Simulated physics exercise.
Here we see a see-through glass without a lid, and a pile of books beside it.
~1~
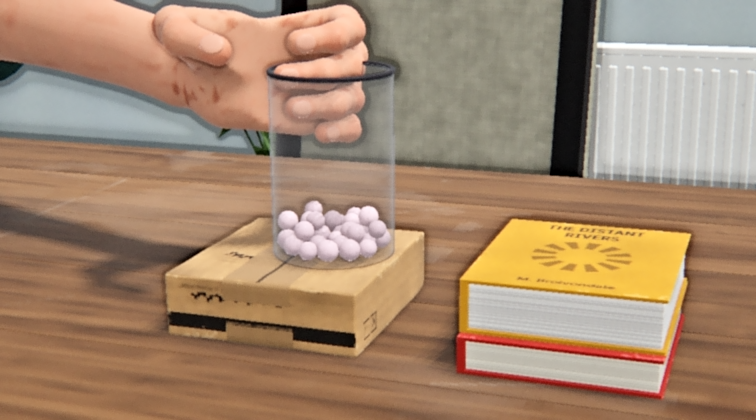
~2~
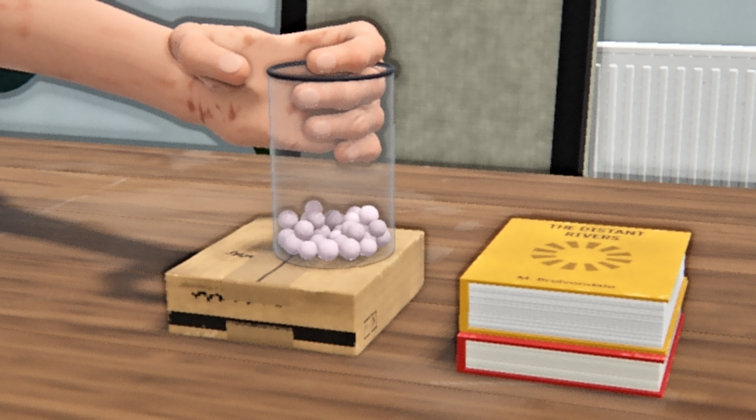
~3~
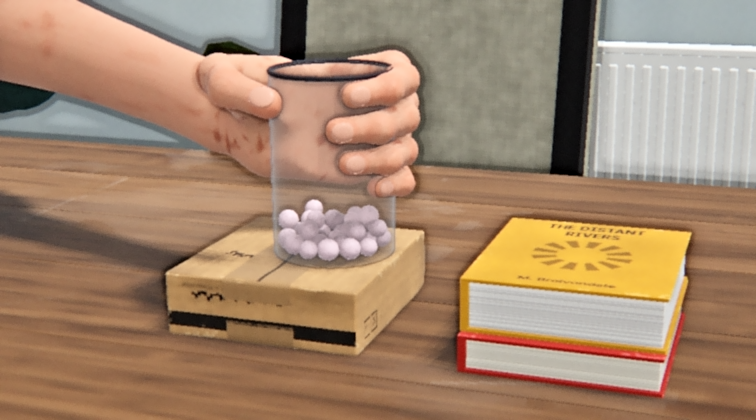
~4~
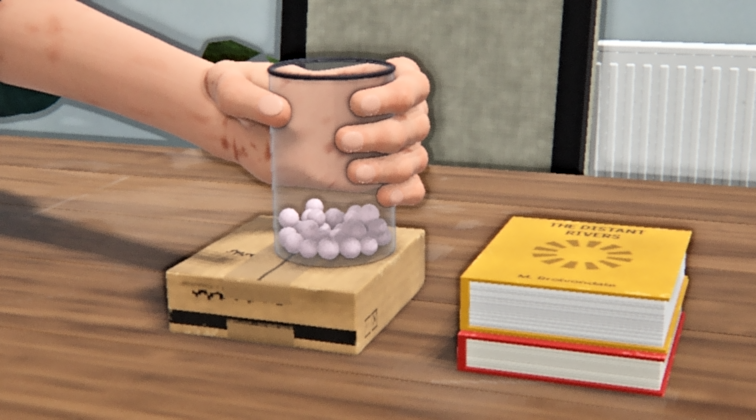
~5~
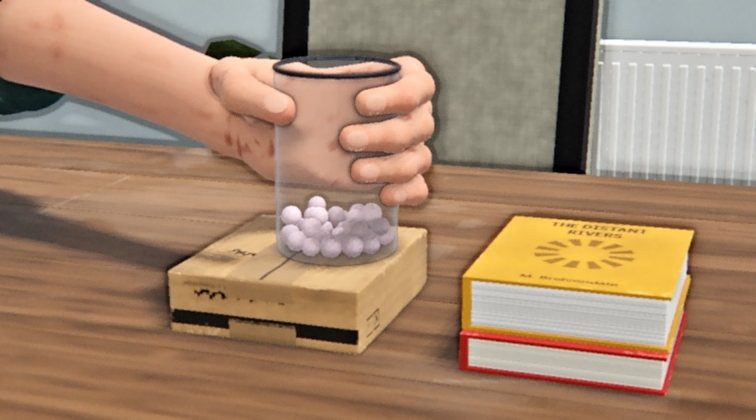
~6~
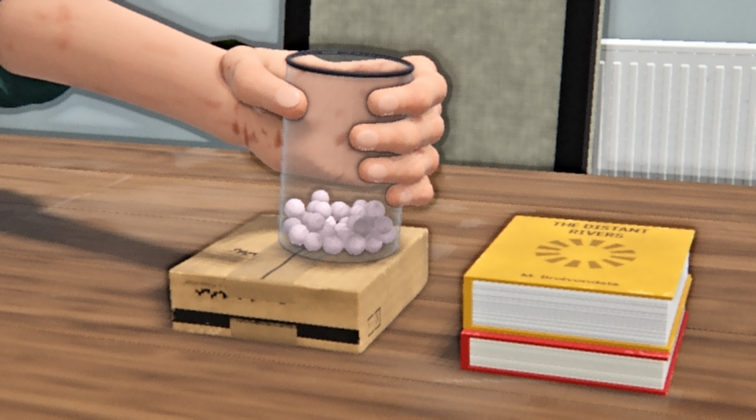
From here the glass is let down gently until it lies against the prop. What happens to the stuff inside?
The load never leaves.
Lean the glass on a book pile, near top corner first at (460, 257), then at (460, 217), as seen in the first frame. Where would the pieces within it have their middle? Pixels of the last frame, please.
The first gives (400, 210) and the second gives (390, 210).
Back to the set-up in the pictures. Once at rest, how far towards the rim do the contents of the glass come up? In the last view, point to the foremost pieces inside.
I'd point to about (436, 221) in the last view.
Then, 0.71 s after the last picture, the glass leans 40°; everything is still inside.
Then, 1.33 s after the last picture, the glass leans 70°; everything is still inside.
Then, 1.86 s after the last picture, the glass rests on the book pile at 76°; everything is still inside.
At rest, the glass rests on the book pile at 76°; everything is still inside.
